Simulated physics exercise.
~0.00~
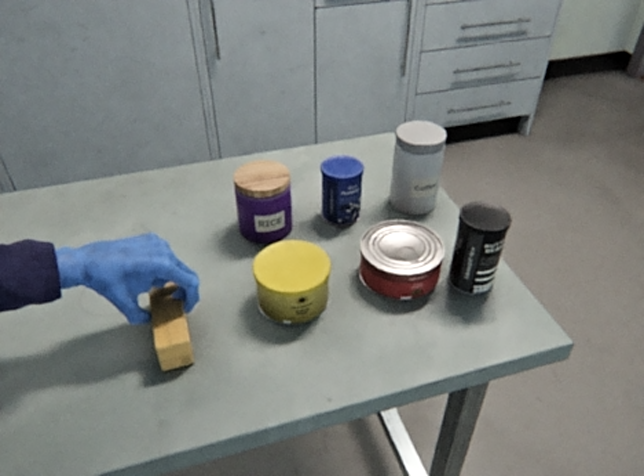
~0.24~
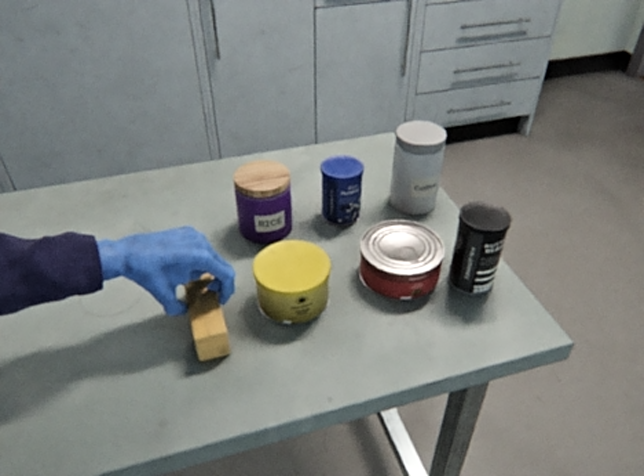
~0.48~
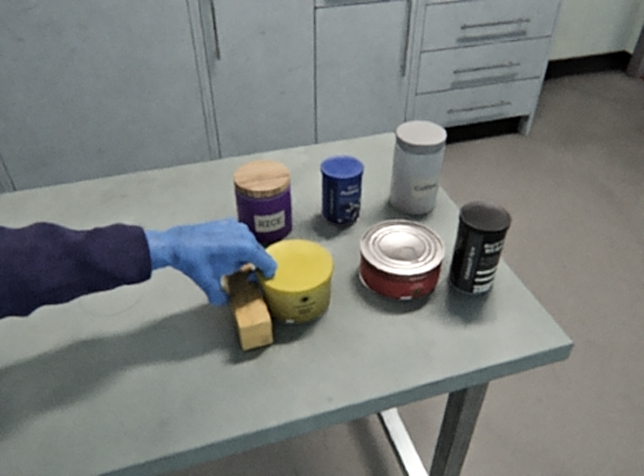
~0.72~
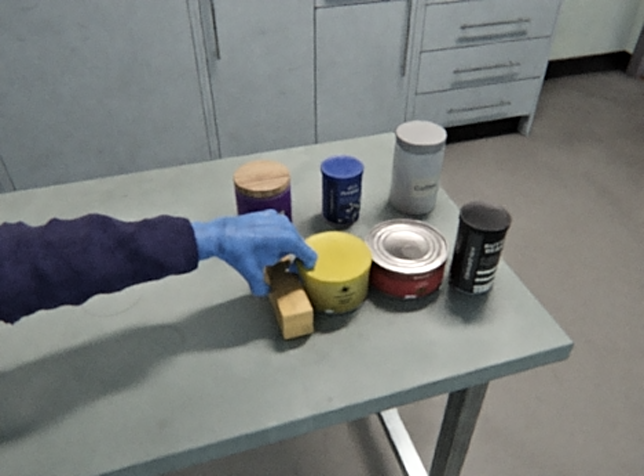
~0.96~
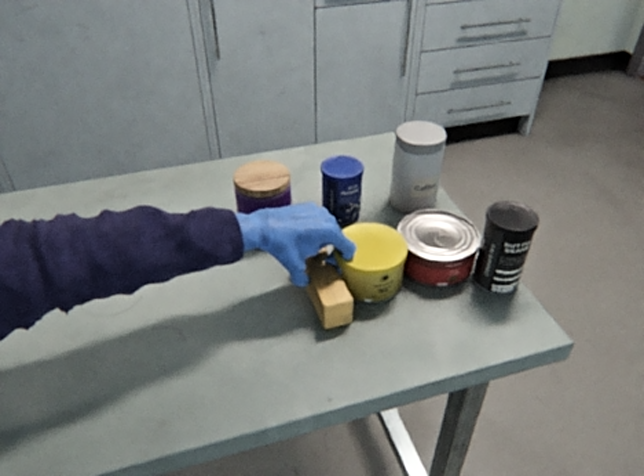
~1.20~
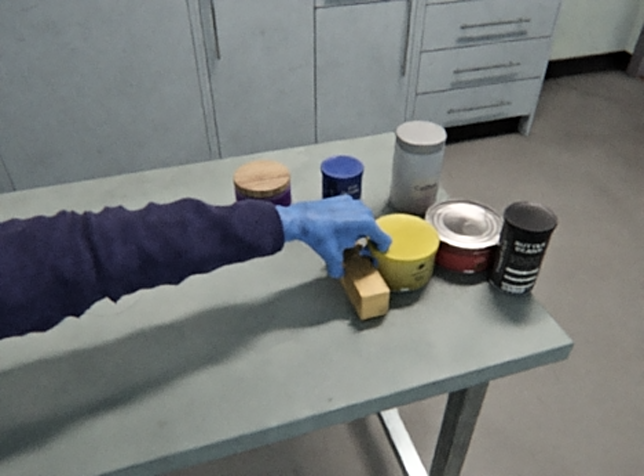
A gloved hand slides a wooden block rightward, pushing the yellow, red and black containers along.
